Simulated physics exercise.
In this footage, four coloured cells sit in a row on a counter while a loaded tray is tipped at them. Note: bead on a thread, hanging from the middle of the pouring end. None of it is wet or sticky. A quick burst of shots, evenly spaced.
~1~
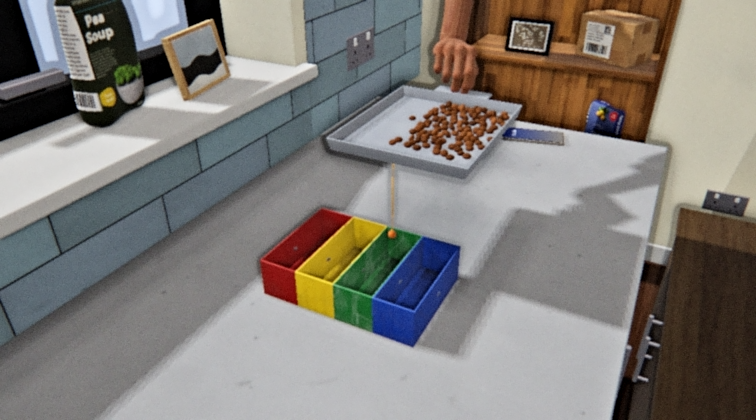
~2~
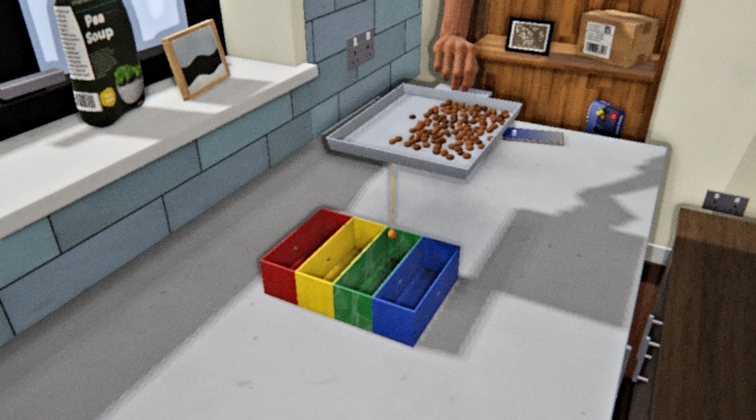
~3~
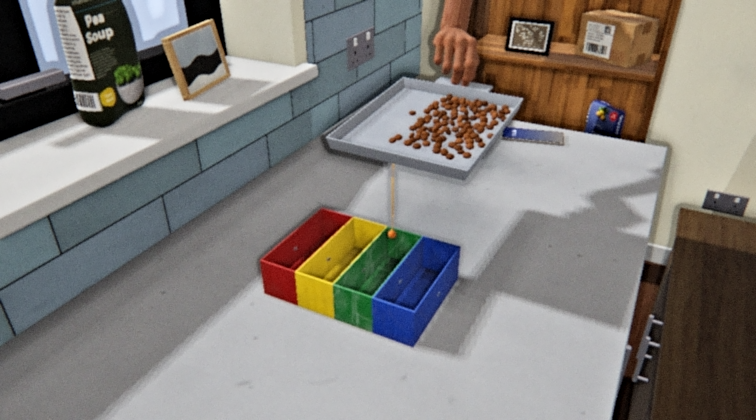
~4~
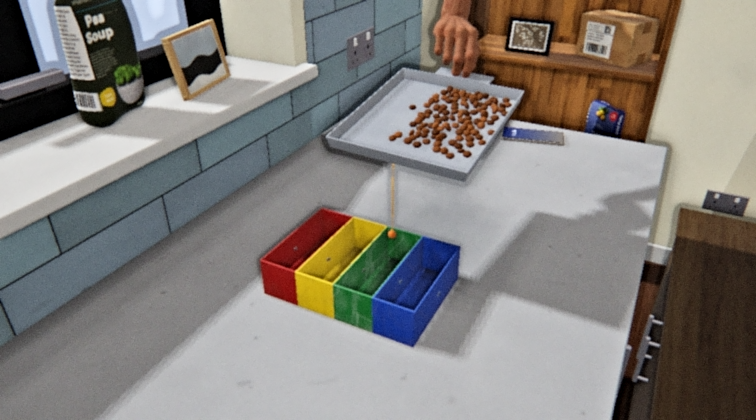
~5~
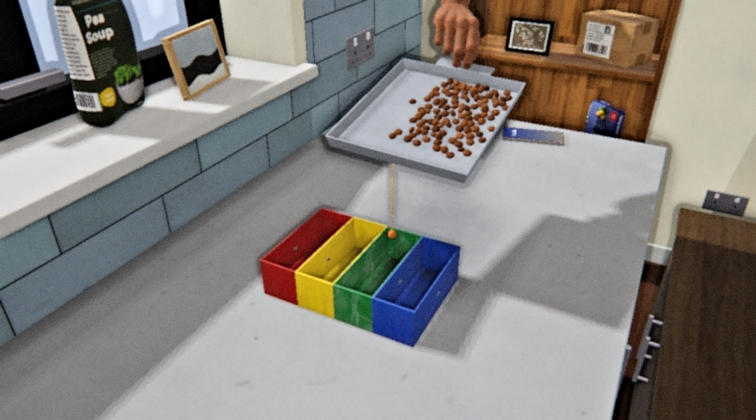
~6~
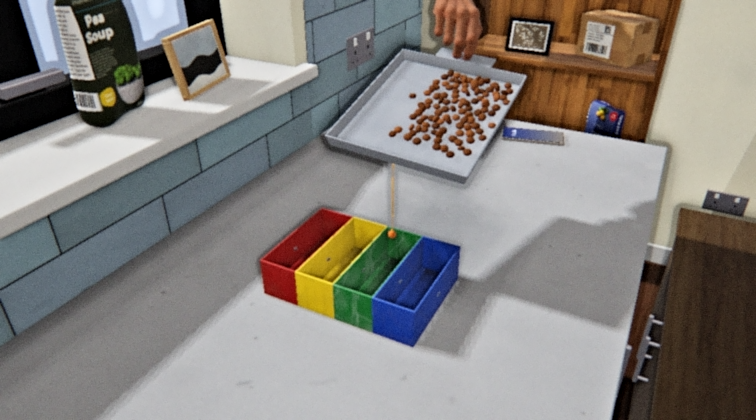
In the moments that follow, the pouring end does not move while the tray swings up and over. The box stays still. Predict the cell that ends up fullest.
I would say the blue cell.
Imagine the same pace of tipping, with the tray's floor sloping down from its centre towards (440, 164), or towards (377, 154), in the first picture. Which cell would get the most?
The blue one, then yellow.
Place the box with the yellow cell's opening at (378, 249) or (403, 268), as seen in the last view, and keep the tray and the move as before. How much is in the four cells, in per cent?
100 %, 100 %.
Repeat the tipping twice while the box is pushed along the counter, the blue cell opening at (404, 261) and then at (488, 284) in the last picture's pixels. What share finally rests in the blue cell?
Roughly 20% first, roughly 10% second.
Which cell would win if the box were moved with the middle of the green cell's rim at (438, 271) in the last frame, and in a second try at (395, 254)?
The first time green comes out on top, the second time that blue cell.
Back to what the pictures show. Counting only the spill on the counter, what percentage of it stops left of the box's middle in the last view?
0 per cent, about.
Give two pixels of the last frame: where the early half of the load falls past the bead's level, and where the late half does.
The opening part goes through (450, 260); what follows goes through (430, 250).
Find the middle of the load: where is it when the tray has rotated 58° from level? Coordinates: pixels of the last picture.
Its middle sits at about pixel (440, 157).
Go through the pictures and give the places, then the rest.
The first frame shows corners of the pouring end at (330, 137) and (466, 167), level; middle of the load at (452, 127), bits of dog kibble; bead on its thread at (392, 234); red cell at (279, 279); yellow cell at (315, 292); green cell at (353, 305); blue cell at (393, 319).
The second frame shows corners of the pouring end at (330, 137) and (466, 167), level; middle of the load at (452, 126).
The third frame shows corners of the pouring end at (330, 137) and (466, 168), tipped barely, lowest at the right corner; middle of the load at (452, 123).
The fourth frame shows corners of the pouring end at (330, 136) and (465, 170), tipped a little, lowest at the right corner; middle of the load at (453, 118).
The fifth frame shows corners of the pouring end at (330, 135) and (465, 172), tipped a little, lowest at the right corner; middle of the load at (453, 113).
The sixth frame shows corners of the pouring end at (329, 134) and (465, 174), tipped clearly, lowest at the right corner; middle of the load at (453, 109); red cell at (279, 279); yellow cell at (315, 292); green cell at (353, 305); blue cell at (393, 319).
Soon after the last picture, tray tipped steeply; nearly all on the tray; a small part falling or outside the box.
A little later, tray tipped right over; about a third on the tray; about a quarter in the blue cell; a stray few in the green cell; about a third falling or outside the box.
Later still, tray tipped past a quarter turn; about half in the blue cell; a small part in the green cell; about half falling or outside the box.
At rest, tray tipped past a quarter turn; about half in the blue cell; a small part in the green cell; none in the yellow cell; none in the red cell; about half outside the box.
